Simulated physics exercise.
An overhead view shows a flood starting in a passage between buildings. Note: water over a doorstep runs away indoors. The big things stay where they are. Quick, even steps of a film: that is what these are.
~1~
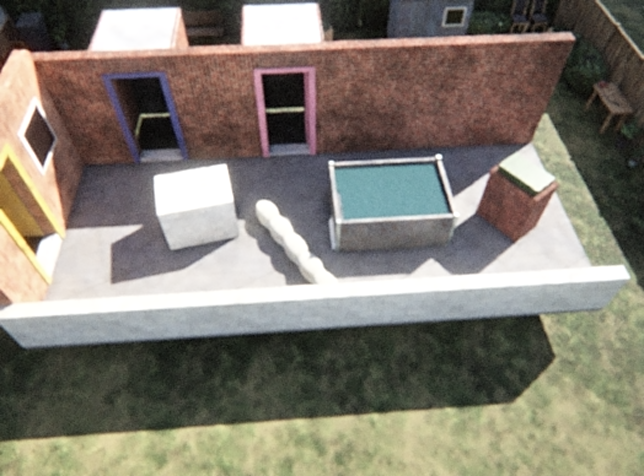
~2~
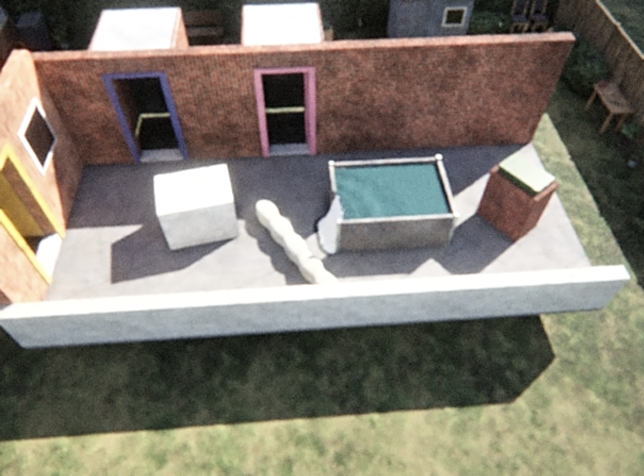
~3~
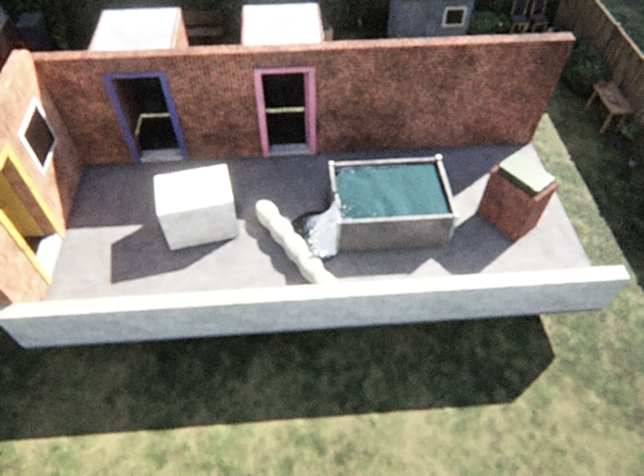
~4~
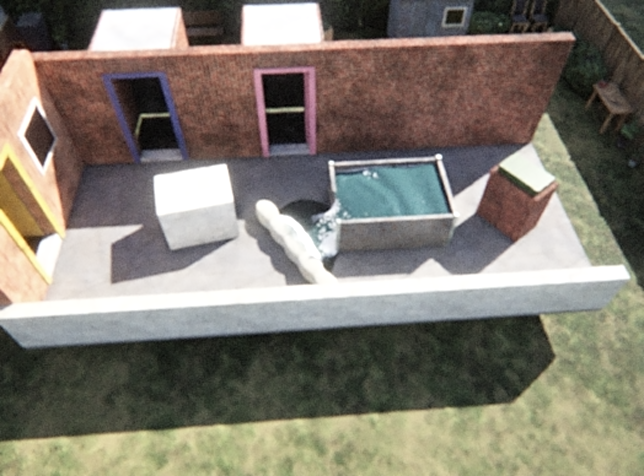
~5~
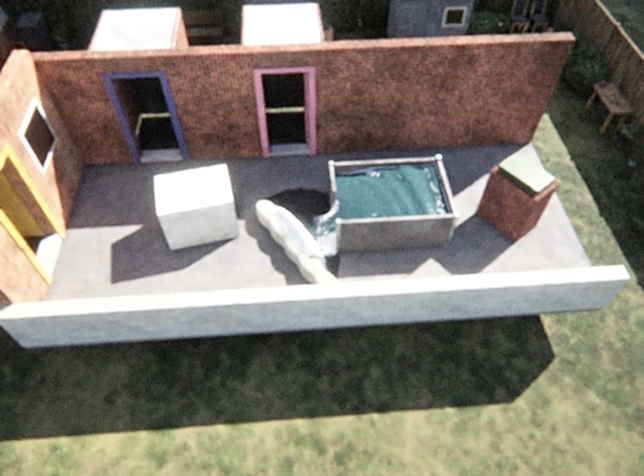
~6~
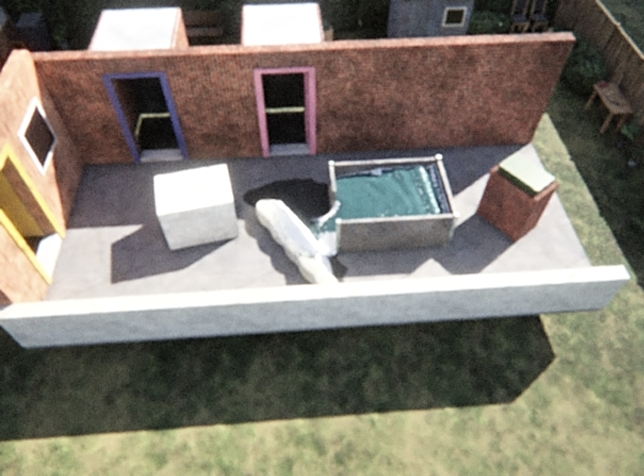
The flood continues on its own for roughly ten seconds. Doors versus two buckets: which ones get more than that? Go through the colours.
Blue door: Never tops two buckets; yellow door: Never tops two buckets; pink door: Tops two buckets.
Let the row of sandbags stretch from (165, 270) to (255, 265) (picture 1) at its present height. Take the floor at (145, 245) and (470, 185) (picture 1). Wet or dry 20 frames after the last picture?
The first point would be inundated and the second still bare.
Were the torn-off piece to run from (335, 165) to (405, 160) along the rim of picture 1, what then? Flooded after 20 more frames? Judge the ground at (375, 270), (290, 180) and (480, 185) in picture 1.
In turn: Untouched, swamped, swamped.
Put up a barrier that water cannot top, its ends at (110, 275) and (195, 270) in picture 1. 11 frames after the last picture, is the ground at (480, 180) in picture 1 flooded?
Result at that point: Unwetted.
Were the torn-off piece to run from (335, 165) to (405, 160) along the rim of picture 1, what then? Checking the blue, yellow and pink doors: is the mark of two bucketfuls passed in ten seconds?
My take: Blue stays short of it, yellow stays short of it, and pink tops the mark.
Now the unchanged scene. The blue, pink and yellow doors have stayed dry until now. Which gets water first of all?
Soonest: The pink-painted one.
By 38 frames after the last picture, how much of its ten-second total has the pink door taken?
Around 95 percent.
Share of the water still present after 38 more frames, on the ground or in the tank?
82 %.
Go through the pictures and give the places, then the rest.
In the first picture, still water in the tank at (391, 191).
In the second picture, the front is at (323, 220), out from the gap at (337, 224).
In the third picture, the front is at (293, 228), out from the gap at (337, 226).
In the fourth picture, water pours out at (337, 227) and has run to (277, 217).
In the fifth picture, water pours out at (337, 227) and has run to (268, 202).
In the sixth picture, the front is at (250, 194), out from the gap at (337, 227).
A moment on, water covers 25 % of the floor; the blue door not reached, the yellow door not reached, the pink door under two buckets in.
Next, water covers 45 % of the floor; the blue door wet at the sill, nothing in, the yellow door not reached, the pink door far over two buckets in.
Then, water covers 65 % of the floor; the blue door wet at the sill, nothing in, the yellow door not reached, the pink door far over two buckets in.
Later, water covers 85 % of the floor; the blue door wet at the sill, nothing in, the yellow door wet at the sill, nothing in, the pink door far over two buckets in.
In the end, water covers 95 % of the floor; the blue door wet at the sill, nothing in, the yellow door wet at the sill, nothing in, the pink door far over two buckets in.
